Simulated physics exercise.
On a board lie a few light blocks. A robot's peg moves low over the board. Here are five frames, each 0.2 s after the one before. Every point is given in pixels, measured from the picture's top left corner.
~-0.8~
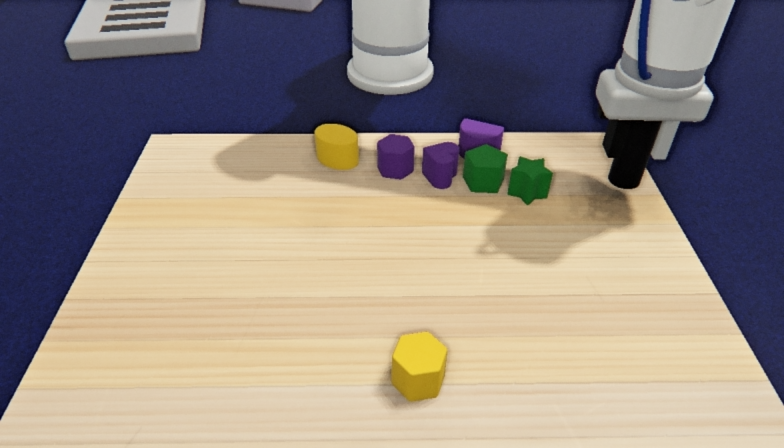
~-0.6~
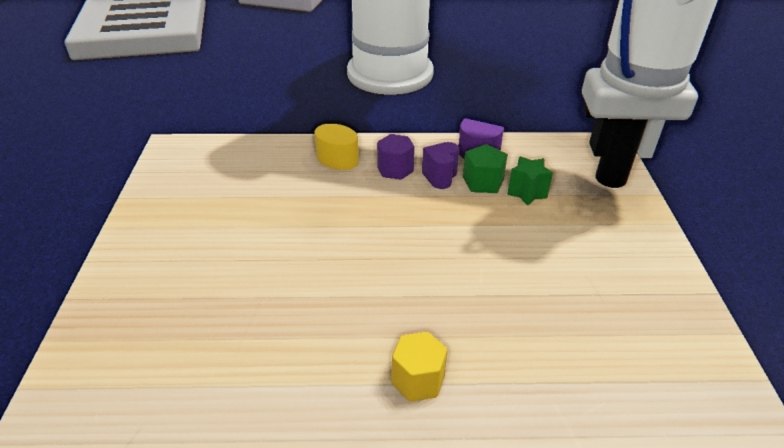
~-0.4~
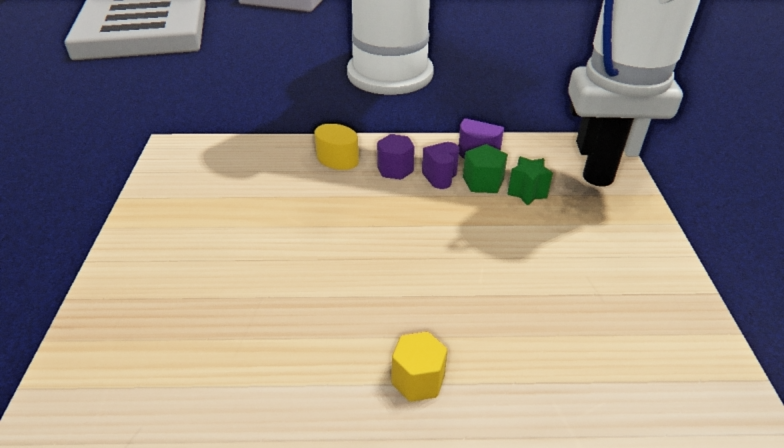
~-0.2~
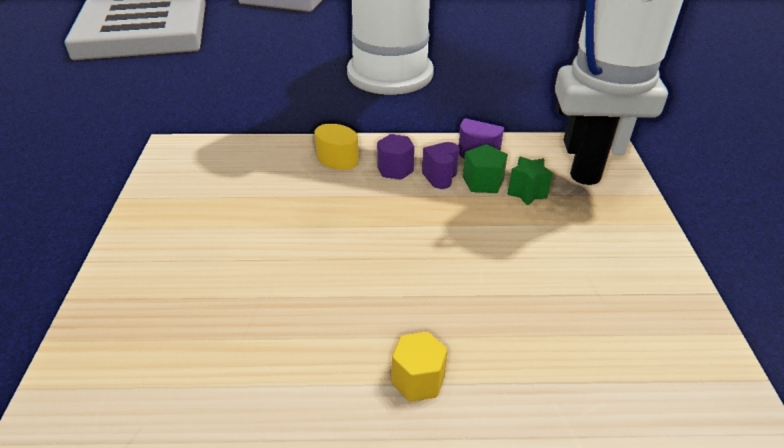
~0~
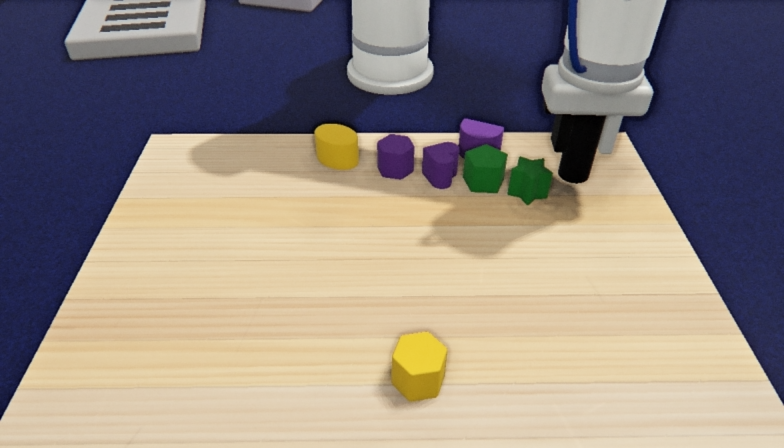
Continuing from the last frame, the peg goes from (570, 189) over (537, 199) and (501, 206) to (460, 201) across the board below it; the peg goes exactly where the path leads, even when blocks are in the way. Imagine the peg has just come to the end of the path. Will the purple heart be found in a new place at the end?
Final answer: Yes.
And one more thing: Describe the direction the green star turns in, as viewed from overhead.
Clockwise, from overhead.
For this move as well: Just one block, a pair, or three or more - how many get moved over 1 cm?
Blocks that move over 1 cm: Three or more.
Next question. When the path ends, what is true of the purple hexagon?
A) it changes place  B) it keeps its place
A: It changes place.
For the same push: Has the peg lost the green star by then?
Answer: No.
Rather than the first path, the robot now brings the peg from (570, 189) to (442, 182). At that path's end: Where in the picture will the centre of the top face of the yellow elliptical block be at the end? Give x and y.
It will likely be found at (320, 127).
What follows on the original path. One third of the way, peg (540, 185); green pentagonal block (482, 156), turned 20° clockwise; green star (511, 171), turned 15° clockwise.
Two thirds of the way, peg (503, 192); purple hexagon (393, 142); purple heart (428, 144); green pentagonal block (458, 152), turned 40° clockwise; green star (476, 171), turned 40° clockwise.
At the end, peg (462, 187); purple hexagon (381, 138), turned 60° anticlockwise; purple heart (411, 130), turned 20° clockwise; green pentagonal block (436, 141), turned 60° clockwise; green star (441, 161), turned 55° clockwise.
